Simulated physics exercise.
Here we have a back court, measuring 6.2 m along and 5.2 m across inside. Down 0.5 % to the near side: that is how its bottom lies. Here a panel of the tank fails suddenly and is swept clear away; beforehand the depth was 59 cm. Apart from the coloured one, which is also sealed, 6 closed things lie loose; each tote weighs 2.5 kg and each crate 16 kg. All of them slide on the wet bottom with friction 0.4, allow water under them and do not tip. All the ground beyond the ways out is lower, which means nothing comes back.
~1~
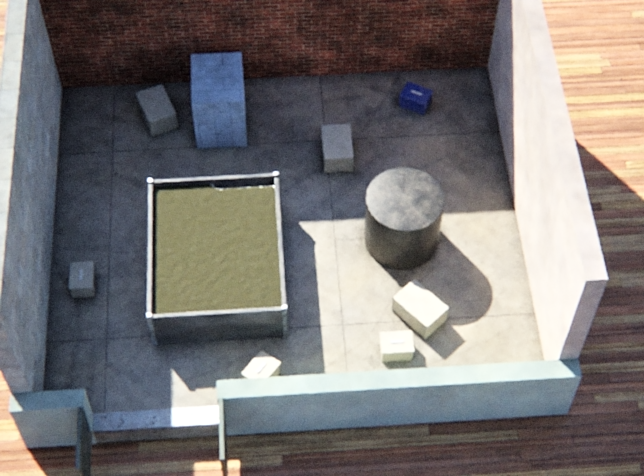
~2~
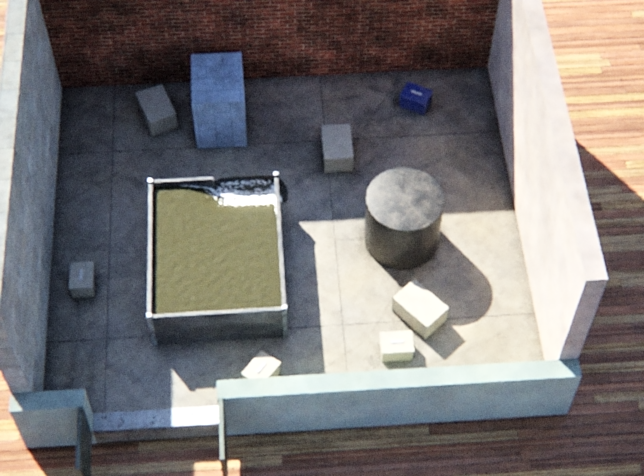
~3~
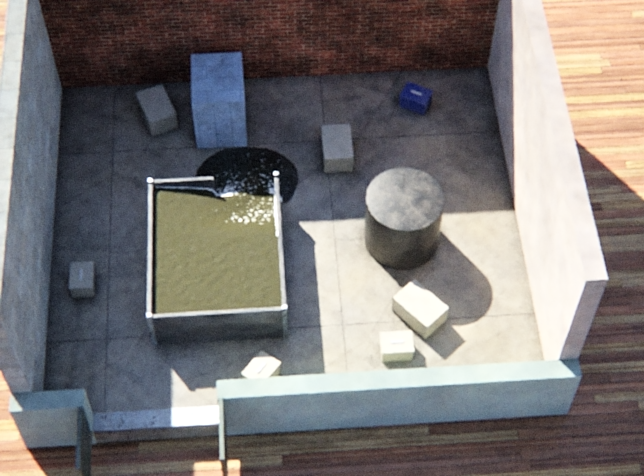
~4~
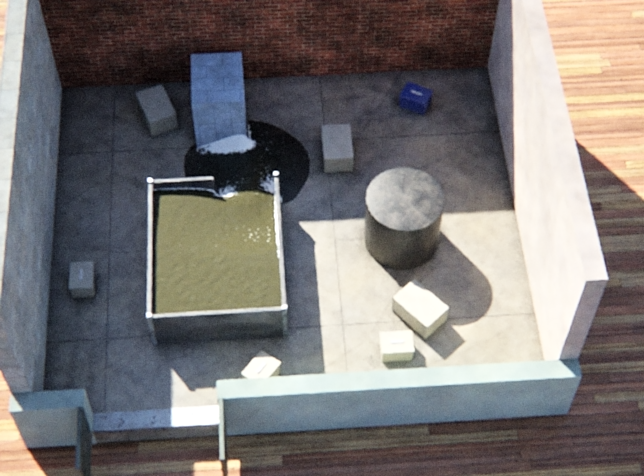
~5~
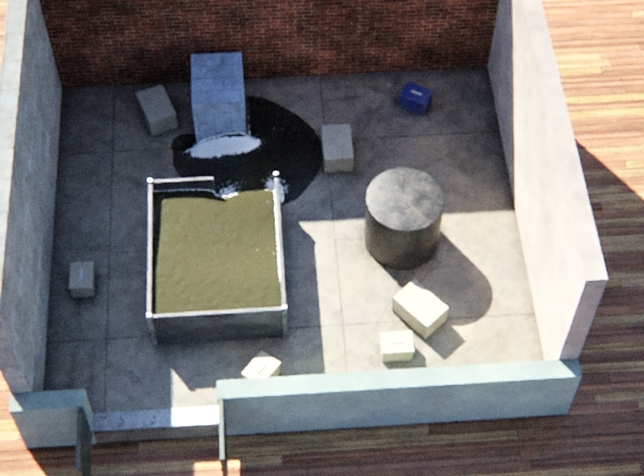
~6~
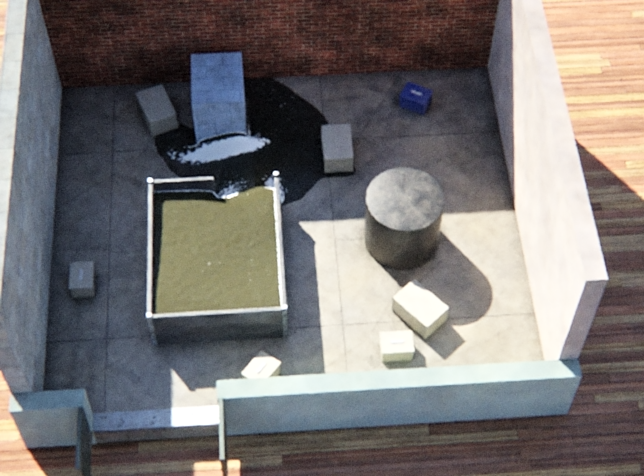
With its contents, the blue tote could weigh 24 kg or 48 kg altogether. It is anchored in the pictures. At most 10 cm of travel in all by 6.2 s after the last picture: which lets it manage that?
Honestly, only the heavier one cuts it.
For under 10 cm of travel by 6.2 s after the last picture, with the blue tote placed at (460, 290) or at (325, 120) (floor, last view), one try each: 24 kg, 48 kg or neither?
In that order: The lighter suffices; both fail.
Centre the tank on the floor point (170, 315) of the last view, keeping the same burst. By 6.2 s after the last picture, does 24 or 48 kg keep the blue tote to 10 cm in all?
Then only the heavier mass works.
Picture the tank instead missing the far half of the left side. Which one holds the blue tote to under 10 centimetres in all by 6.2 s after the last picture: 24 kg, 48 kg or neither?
In that case the lower weight is enough.
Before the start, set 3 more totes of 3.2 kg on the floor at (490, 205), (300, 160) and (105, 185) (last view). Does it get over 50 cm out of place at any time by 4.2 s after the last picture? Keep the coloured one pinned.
Taking them one by one: Above the mark; above the mark; above the mark.
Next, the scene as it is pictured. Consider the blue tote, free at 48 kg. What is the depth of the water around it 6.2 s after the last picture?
Close to 6 cm deep.
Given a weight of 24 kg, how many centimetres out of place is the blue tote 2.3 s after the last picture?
Shift: About 20 cm.
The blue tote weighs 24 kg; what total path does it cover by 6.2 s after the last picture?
All together it comes to about 30 cm.
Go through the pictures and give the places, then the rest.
The first frame shows the blue tote at (416, 93), on the bottom; water covers 3.3 m2; 0 of 7 have shifted.
The second frame shows the blue tote at (416, 93), on the bottom; water covers 3.7 m2; 0 of 7 have shifted.
The third frame shows the blue tote at (416, 93), on the bottom; water covers 4.4 m2; 0 of 7 have shifted.
The fourth frame shows the blue tote at (416, 93), on the bottom; water covers 5.0 m2; 0 of 7 have shifted.
The fifth frame shows the blue tote at (416, 93) rests on the ground; water covers 5.6 m2; 0 of 7 have shifted.
The sixth frame shows the blue tote at (416, 93) rests on the ground; water covers 6.3 m2; 0 of 7 have shifted.
Then, 0.6 s after the last picture the blue tote would be 0 cm from its start with 24 kg and 0 cm from its start with 48 kg; 0 cm of water round it then.
Then, 2.3 s after the last picture the blue tote would be 19 cm from its start with 24 kg and 0 cm from its start with 48 kg; 8 cm of water round it then.
Then, 4.2 s after the last picture the blue tote would be 31 cm from its start with 24 kg and 0 cm from its start with 48 kg; 7 cm of water round it then.
Then, 6.2 s after the last picture the blue tote would be 31 cm from its start with 24 kg and 0 cm from its start with 48 kg; 6 cm of water round it then.
